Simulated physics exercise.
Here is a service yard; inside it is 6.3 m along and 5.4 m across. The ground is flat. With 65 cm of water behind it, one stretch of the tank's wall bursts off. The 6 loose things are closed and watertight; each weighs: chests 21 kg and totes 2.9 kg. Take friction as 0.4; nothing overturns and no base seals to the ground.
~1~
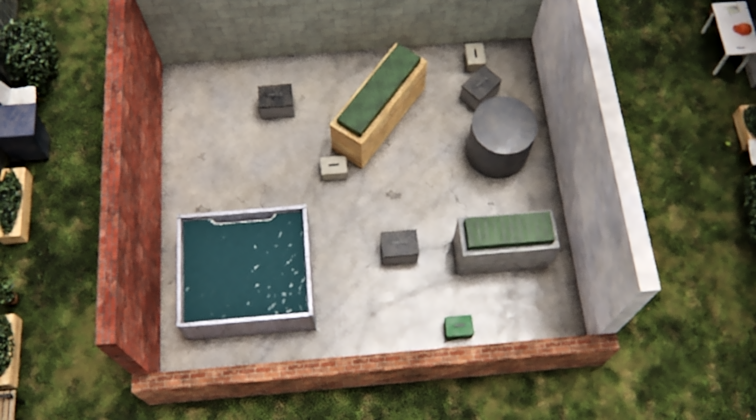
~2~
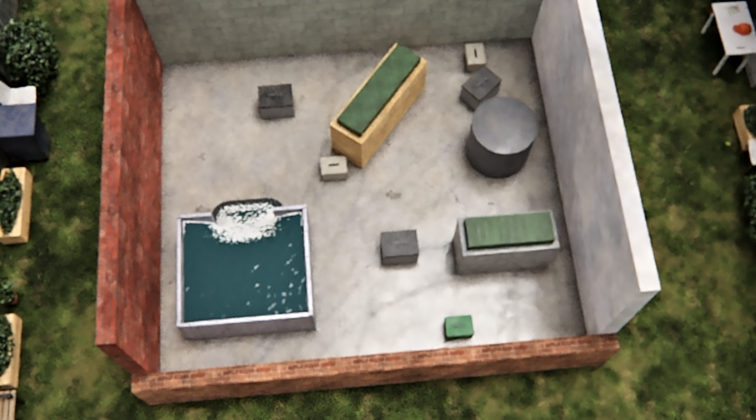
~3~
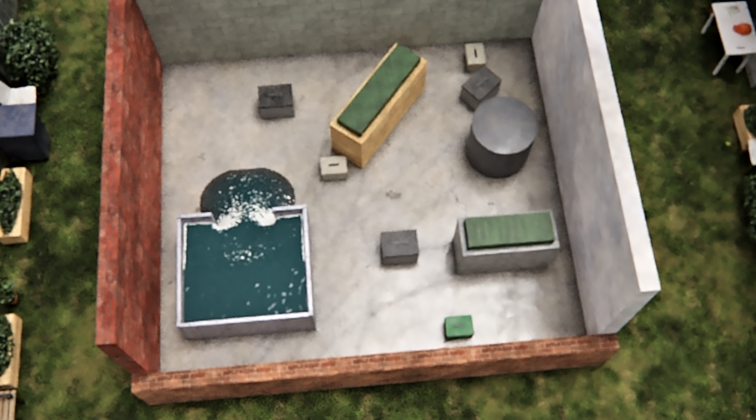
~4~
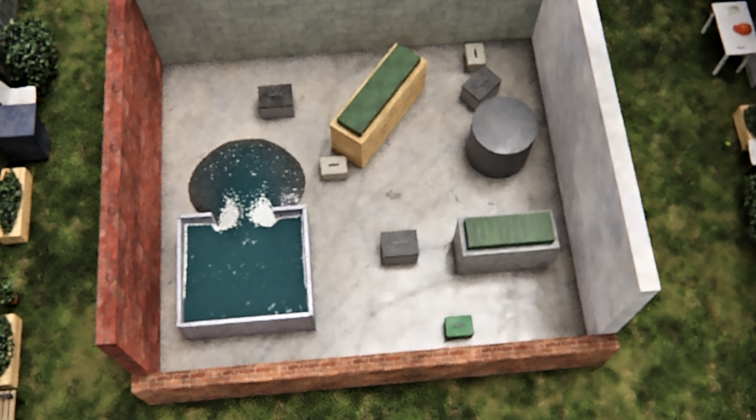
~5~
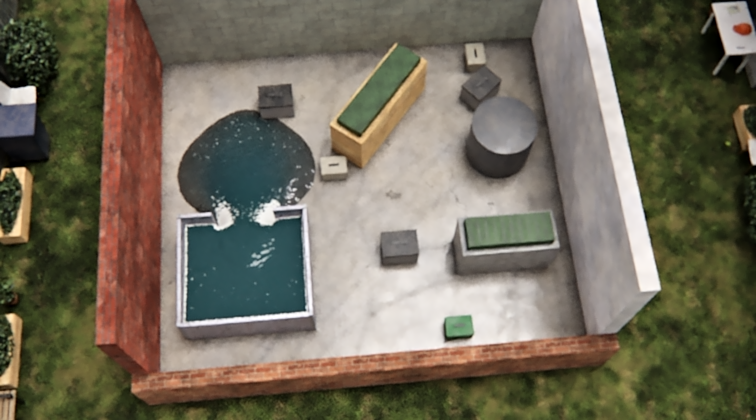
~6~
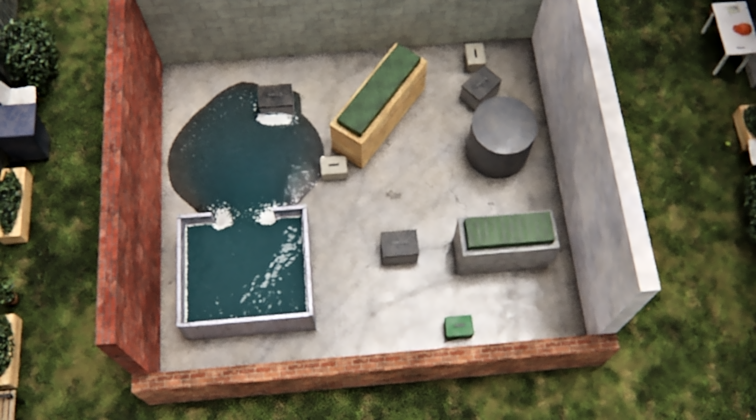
Water poured through a gap in the back wall of the square tank at the left and spread in a widening dark pool across the yard floor, surrounding a gray box while the boxes stayed put.
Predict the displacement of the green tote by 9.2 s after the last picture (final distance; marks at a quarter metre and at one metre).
Green tote slides a little.
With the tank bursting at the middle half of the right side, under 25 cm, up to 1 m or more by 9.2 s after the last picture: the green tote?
Then the green tote ends far away.
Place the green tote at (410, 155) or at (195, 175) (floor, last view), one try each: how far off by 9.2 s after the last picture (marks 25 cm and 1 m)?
In that order: It is nudged along; it ends far away.
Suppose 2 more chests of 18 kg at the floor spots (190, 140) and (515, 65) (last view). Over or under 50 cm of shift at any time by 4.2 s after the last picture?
In that order: Past it, past it.
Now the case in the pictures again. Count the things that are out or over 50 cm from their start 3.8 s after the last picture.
I count 3.
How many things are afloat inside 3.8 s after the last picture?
1 of them.
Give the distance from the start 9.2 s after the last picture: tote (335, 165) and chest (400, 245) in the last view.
In turn: 140 cm, 0 cm.
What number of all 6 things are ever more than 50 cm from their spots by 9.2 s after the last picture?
That makes 3.
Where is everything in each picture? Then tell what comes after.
The green tote at (460, 326) rests on the ground; 2.7 m2 under water; 0 of 6 have shifted, in the first picture.
The green tote at (460, 326), on the bottom; 3.3 m2 under water; 0 of 6 have shifted, in the second picture.
The green tote at (460, 326) rests on the ground; 4.0 m2 under water; 0 of 6 have shifted, in the third picture.
The green tote at (460, 326) rests on the ground; 4.9 m2 under water; 0 of 6 have shifted, in the fourth picture.
The green tote at (460, 326), on the bottom; water covers 6.0 m2; 0 of 6 have shifted, in the fifth picture.
The green tote at (460, 326) rests on the ground; 7.2 m2 under water; 0 of 6 have shifted, in the sixth picture.
Then, 1.2 s after the last picture the green tote is near (460, 326), 0.0 m from its start, aground; 1 afloat.
Then, 3.8 s after the last picture the green tote is near (460, 326), 0.0 m from its start, aground; 1 afloat.
Then, 6.2 s after the last picture the green tote is near (460, 326), 0.0 m from its start, aground; 1 afloat.
Then, 9.2 s after the last picture the green tote is near (459, 296), 0.4 m from its start, afloat; 3 afloat.
